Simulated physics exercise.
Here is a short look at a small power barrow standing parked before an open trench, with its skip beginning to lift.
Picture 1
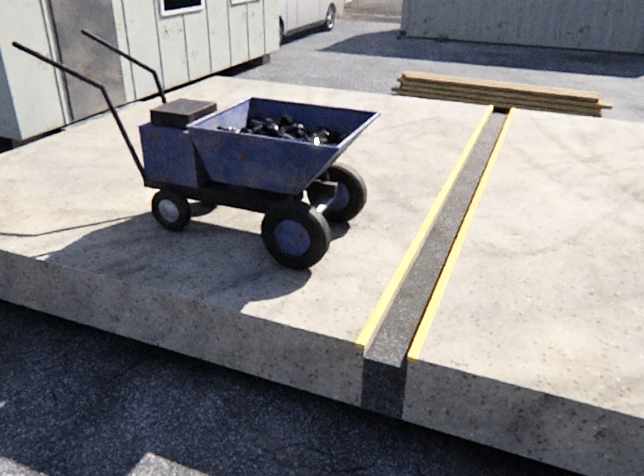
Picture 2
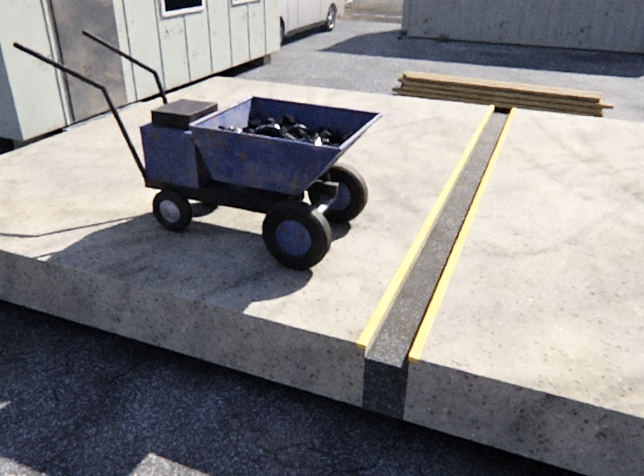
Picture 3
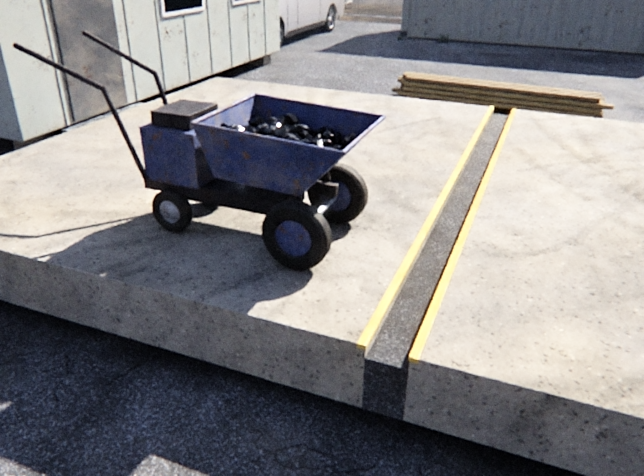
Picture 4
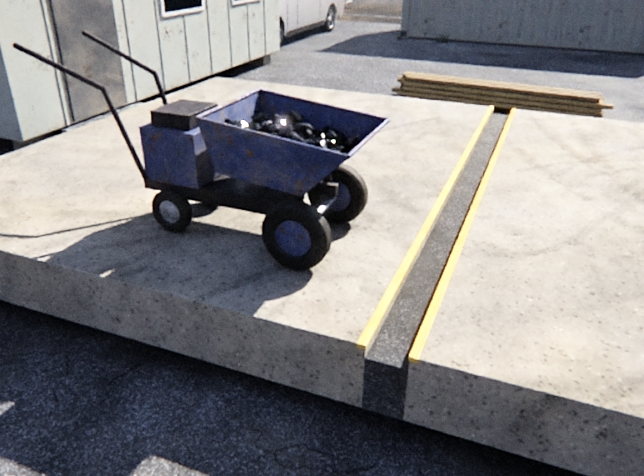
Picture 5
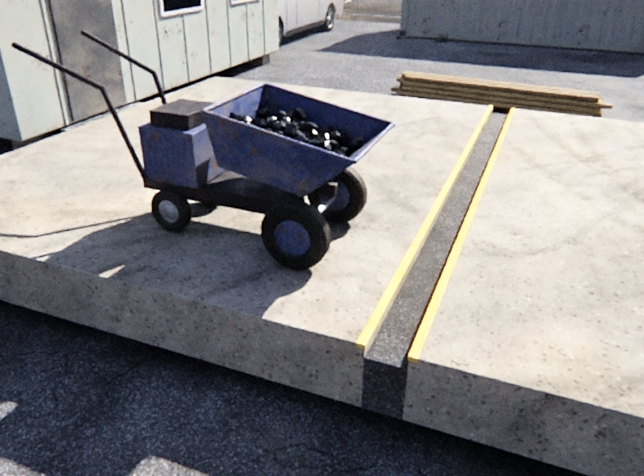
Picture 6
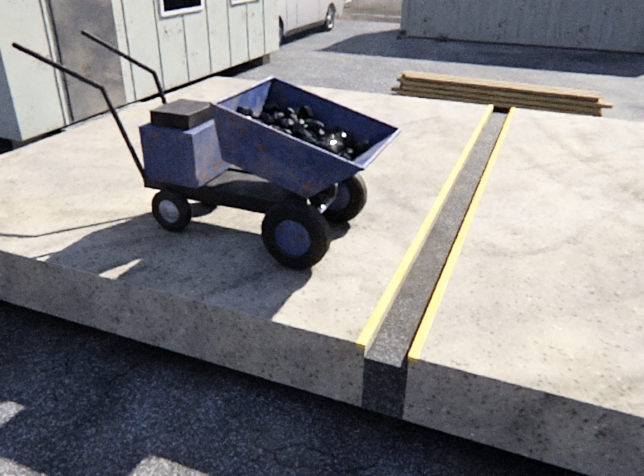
The footage shows a small blue power barrow loaded with black lumps standing parked on a concrete slab, left of a narrow yellow-edged trench, as its skip gradually tilts toward the right while the wheels stay still.
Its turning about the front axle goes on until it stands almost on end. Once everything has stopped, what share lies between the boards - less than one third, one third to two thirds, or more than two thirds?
Watching it, what goes in is between one-third and two-thirds of the load.
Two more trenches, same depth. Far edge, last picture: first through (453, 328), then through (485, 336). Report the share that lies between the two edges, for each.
The first case gives close to 70 per cent and the second close to 90 per cent.
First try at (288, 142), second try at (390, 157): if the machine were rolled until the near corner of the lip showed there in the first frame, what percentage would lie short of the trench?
You'd get 40 in a hundred the first time and 0 in a hundred the second.
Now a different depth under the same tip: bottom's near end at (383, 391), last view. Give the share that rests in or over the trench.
It works out to some 80 per cent.
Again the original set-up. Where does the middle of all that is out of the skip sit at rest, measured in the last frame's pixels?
The centre settles at about (439, 259).
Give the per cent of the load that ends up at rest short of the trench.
About 0 %.
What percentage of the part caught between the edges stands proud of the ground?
Something like 55 in a hundred.
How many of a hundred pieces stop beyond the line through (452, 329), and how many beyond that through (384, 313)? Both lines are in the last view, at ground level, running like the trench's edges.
That's 20 per cent for the first and 80 per cent for the second.
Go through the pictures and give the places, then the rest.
In the first picture, lip of the skip at (337, 149), level; top of the load at (265, 137), lumps of coal; first edge of the trench at (378, 311); far edge at (427, 322), the trench under half as wide as the skip, and shallow for its width.
In the second picture, lip of the skip at (339, 150), level; top of the load at (270, 130).
In the third picture, lip of the skip at (343, 153), tipped barely; top of the load at (271, 132).
In the fourth picture, lip of the skip at (348, 157), tipped a little; top of the load at (269, 130).
In the fifth picture, lip of the skip at (354, 162), tipped a little; top of the load at (264, 134).
In the sixth picture, lip of the skip at (362, 169), tipped clearly; top of the load at (271, 130); first edge of the trench at (379, 311); far edge at (427, 322).
Soon after the last picture, skip tipped steeply; all in the skip.
A little later, skip tipped steeply; most in the skip; a small part in or heaped over the trench; a stray few beyond it.
Later still, skip tipped right over; about a quarter in the skip; a stray few short of the trench; about half in or heaped over the trench; about a quarter beyond it.
At rest, skip tipped right over; about a quarter in the skip; a stray few short of the trench; about half in or heaped over the trench; about a quarter beyond it.
